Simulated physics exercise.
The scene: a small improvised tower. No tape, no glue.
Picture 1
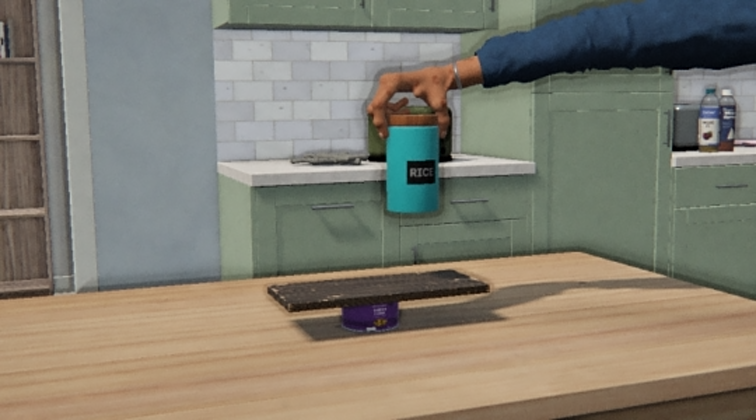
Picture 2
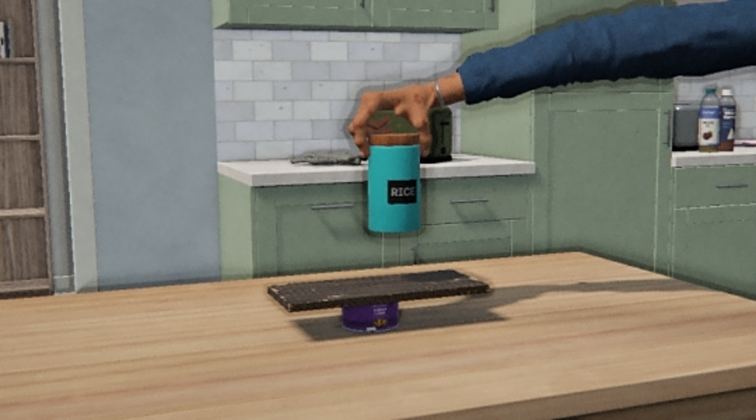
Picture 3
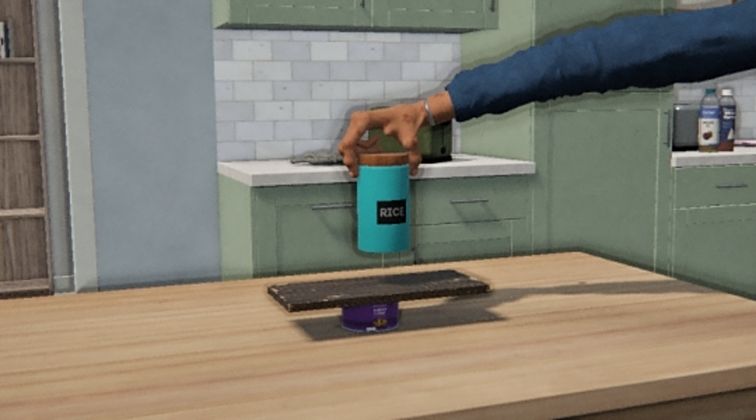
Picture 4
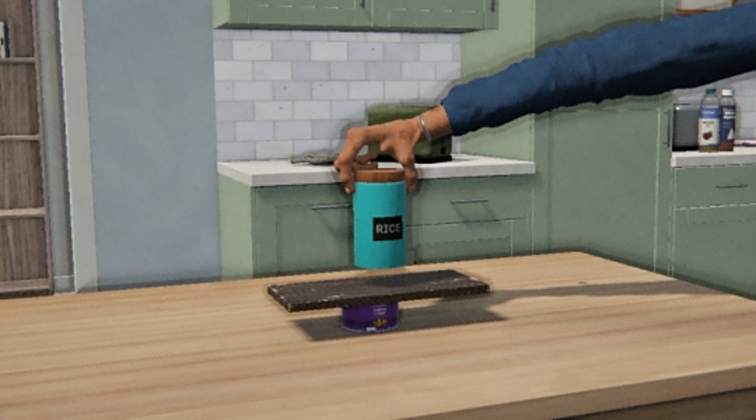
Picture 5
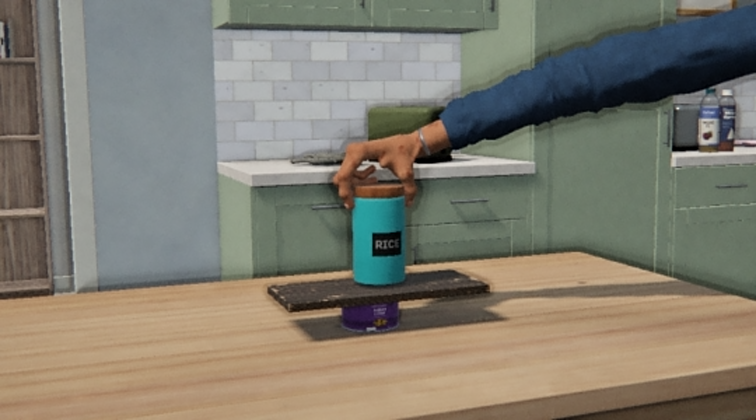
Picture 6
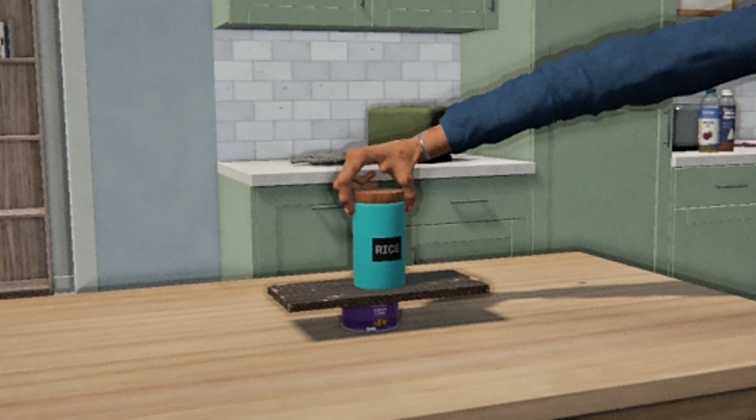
A turquoise jar labelled RICE, with a brown lid, is held from above by a hand in a blue sleeve, in a kitchen seen from across a wooden table. Below it, a dark flat board rests on a small purple tub, with green cabinets and pale tiles behind. The hand lowers the jar, shifting slightly left, and sets it on the board, still gripping it, while the camera stays still.
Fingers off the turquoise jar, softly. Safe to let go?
Outcome: The stack keeps its balance.
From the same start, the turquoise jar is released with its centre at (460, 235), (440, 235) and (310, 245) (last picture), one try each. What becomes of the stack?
In the first case it loses its balance; in the second case it gives way; in the third case it comes apart.
Then, 0.30 s after the last picture, nothing has stirred.
Then, 1.00 s after the last picture, turquoise jar resting near (379, 238).
At rest, all 3 in place. Seen from the same camera at the end, turquoise jar near (379, 238). The stack holds.
